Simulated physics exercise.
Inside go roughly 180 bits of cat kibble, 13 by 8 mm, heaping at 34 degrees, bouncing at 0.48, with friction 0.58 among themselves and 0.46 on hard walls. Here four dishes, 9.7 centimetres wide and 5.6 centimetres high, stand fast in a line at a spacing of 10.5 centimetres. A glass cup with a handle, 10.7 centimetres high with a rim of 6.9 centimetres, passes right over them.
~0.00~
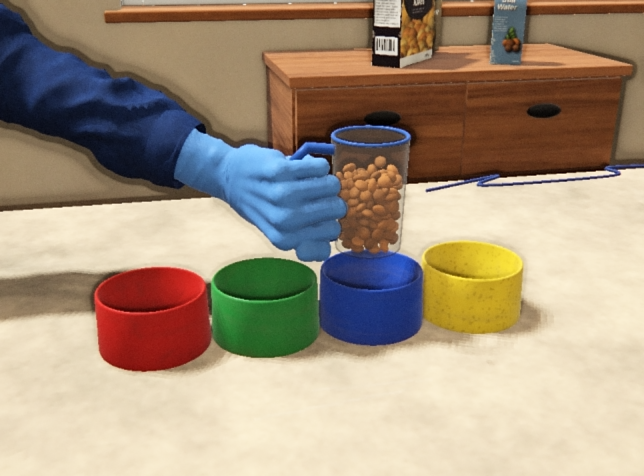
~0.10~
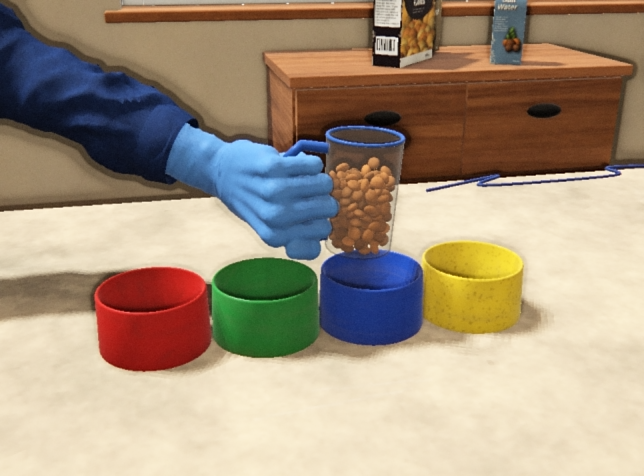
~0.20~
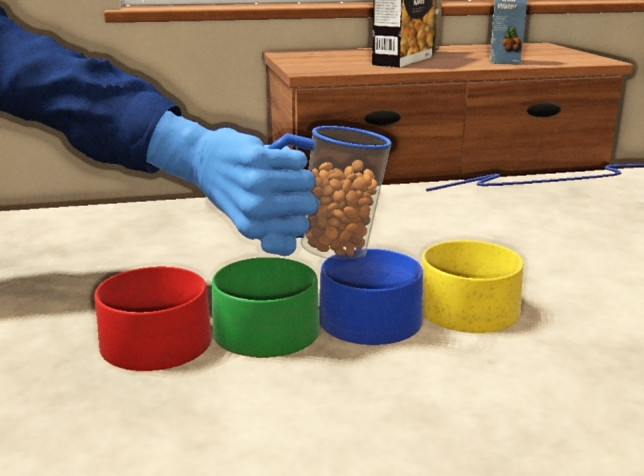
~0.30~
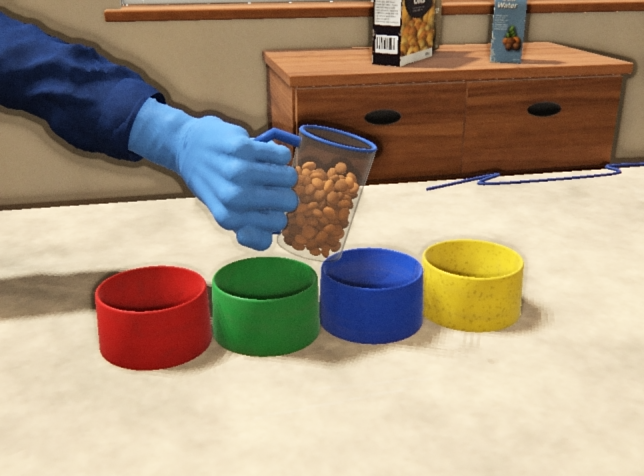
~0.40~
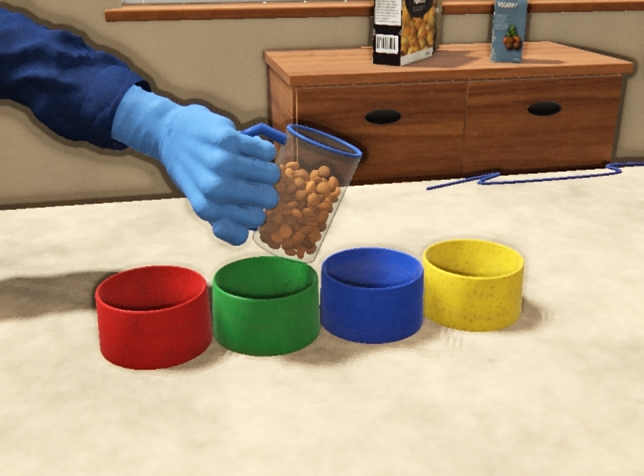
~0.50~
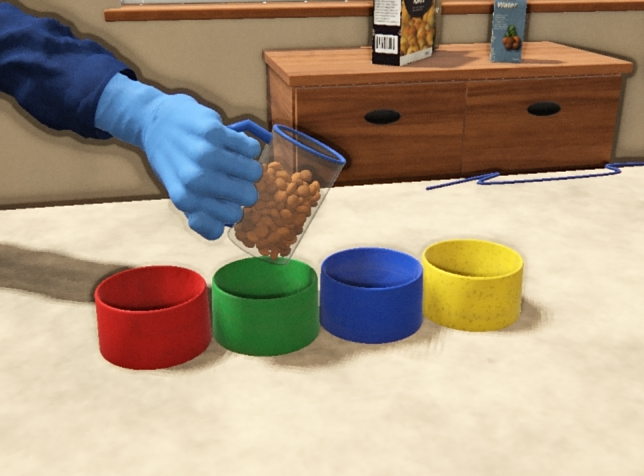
At the start, a blue-gloved hand holds a clear cup of brown pieces upright above the blue dish, in a row of red, green, blue and yellow dishes. The hand then moves the cup left while tilting it steadily to the right, until it is leaning over the green dish.
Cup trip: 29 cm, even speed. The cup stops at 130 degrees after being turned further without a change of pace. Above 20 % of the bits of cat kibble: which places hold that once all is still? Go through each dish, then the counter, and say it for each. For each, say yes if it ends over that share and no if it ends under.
Red: Beyond a fifth, blue: Within a fifth, green: Within a fifth, yellow: Within a fifth, counter: Within a fifth.
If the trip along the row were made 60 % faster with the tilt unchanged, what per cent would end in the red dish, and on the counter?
Shares - red 100, counter 0.
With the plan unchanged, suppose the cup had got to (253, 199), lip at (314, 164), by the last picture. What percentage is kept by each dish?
Then red 100, blue 0, green 0, and yellow 0.
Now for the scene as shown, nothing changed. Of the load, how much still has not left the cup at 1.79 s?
95 %.
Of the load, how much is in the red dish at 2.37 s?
Roughly 100 %.
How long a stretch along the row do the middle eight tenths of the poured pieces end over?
It spans about 6 centimetres along the dishes.
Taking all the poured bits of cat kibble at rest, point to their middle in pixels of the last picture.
Estimated resting centre: Around (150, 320).
Then, at 1.28 s, tilt 76 degrees; cup holds 100 %.
After 1.79 s, tilt 107 degrees; cup holds 95 %, red 5 %.
Then, at 2.37 s, tilt 130 degrees; cup holds 0 %, red 100 %.
At rest (2.9 s), red 100 %, blue 0 %, green 0 %, yellow 0 %, counter 0 %.
